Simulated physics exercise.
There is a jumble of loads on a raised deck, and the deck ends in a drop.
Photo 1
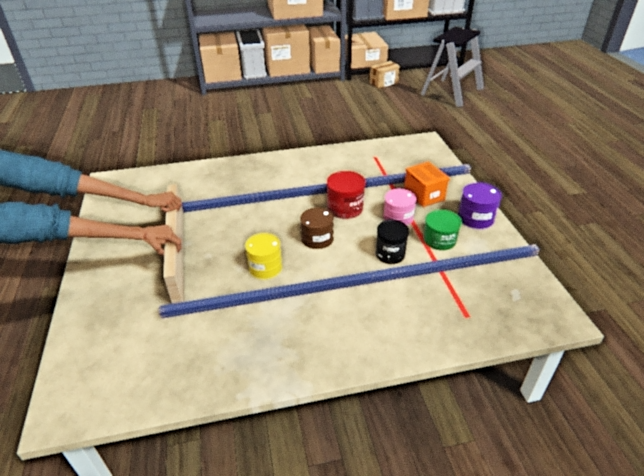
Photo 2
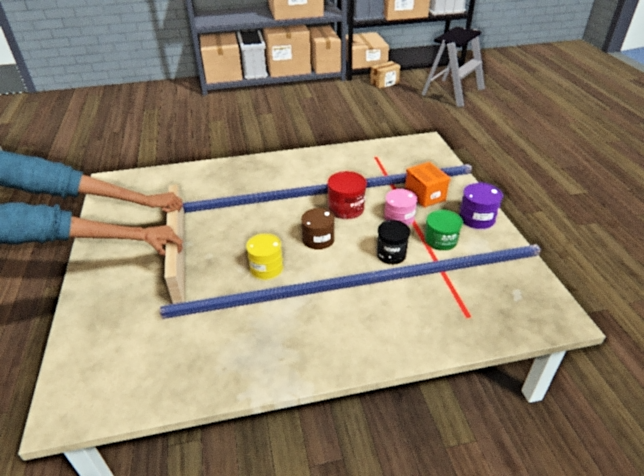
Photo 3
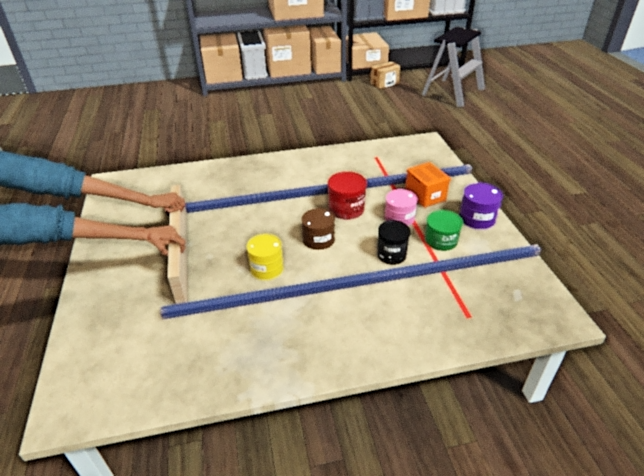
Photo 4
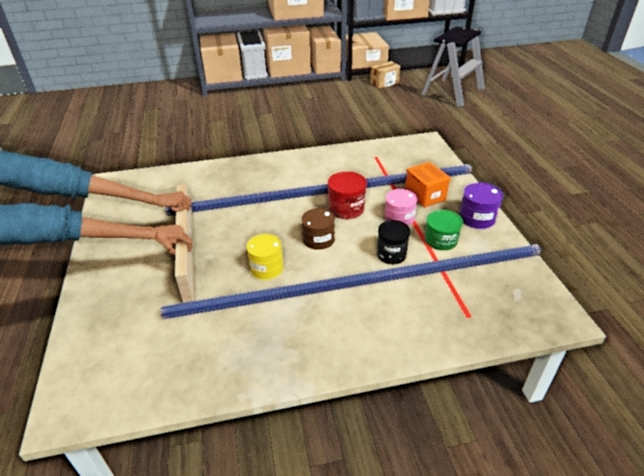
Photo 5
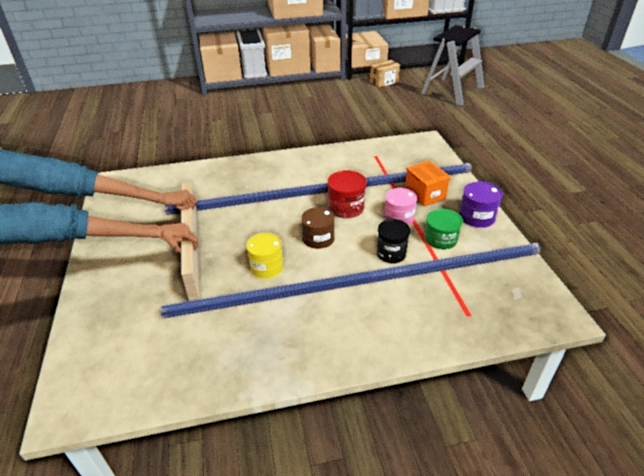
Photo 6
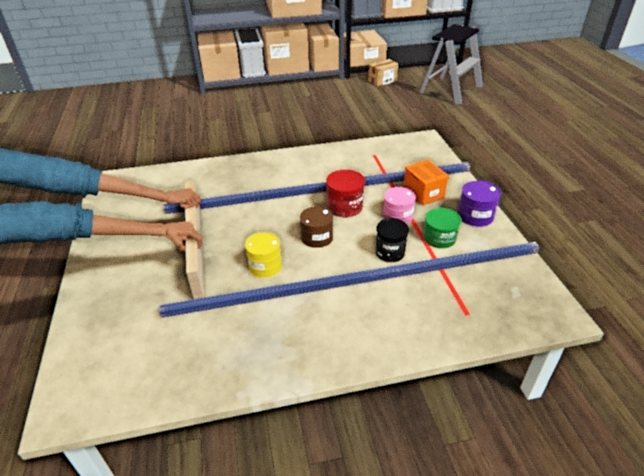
Two arms in blue sleeves reach in from the left over a pale table on a wooden floor, seen from above at an angle, with shelves of boxes and a step stool behind. Between two blue rails sit yellow, brown, red, black, pink, green and purple containers and an orange box, near a slanting red line. The hands slide an upright wooden board slightly rightward, while the containers and view stay practically still.
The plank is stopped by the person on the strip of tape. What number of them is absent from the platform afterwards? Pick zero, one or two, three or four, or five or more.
Zero of them.
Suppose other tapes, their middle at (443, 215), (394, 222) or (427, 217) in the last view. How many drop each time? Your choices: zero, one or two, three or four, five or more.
Place one: 1 or 2; place two: Not one; place three: None.
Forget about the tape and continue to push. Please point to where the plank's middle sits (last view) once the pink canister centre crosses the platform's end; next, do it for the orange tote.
Near (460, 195) in the first case, near (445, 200) in the other.
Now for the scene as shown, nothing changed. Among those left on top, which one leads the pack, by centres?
Answer: The purple canister.
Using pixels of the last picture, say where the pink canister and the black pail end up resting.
About (446, 197), and the other about (474, 236).
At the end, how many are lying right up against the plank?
That makes 3.
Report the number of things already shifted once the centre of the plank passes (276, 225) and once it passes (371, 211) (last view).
Counting first: 1, next 6.
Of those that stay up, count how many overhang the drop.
You'd get 0.
A little later, none off yet; purple canister at rest near (478, 204); orange tote at rest near (425, 183); green pail at rest near (441, 228).
When it is over, the number that fall off is zero.
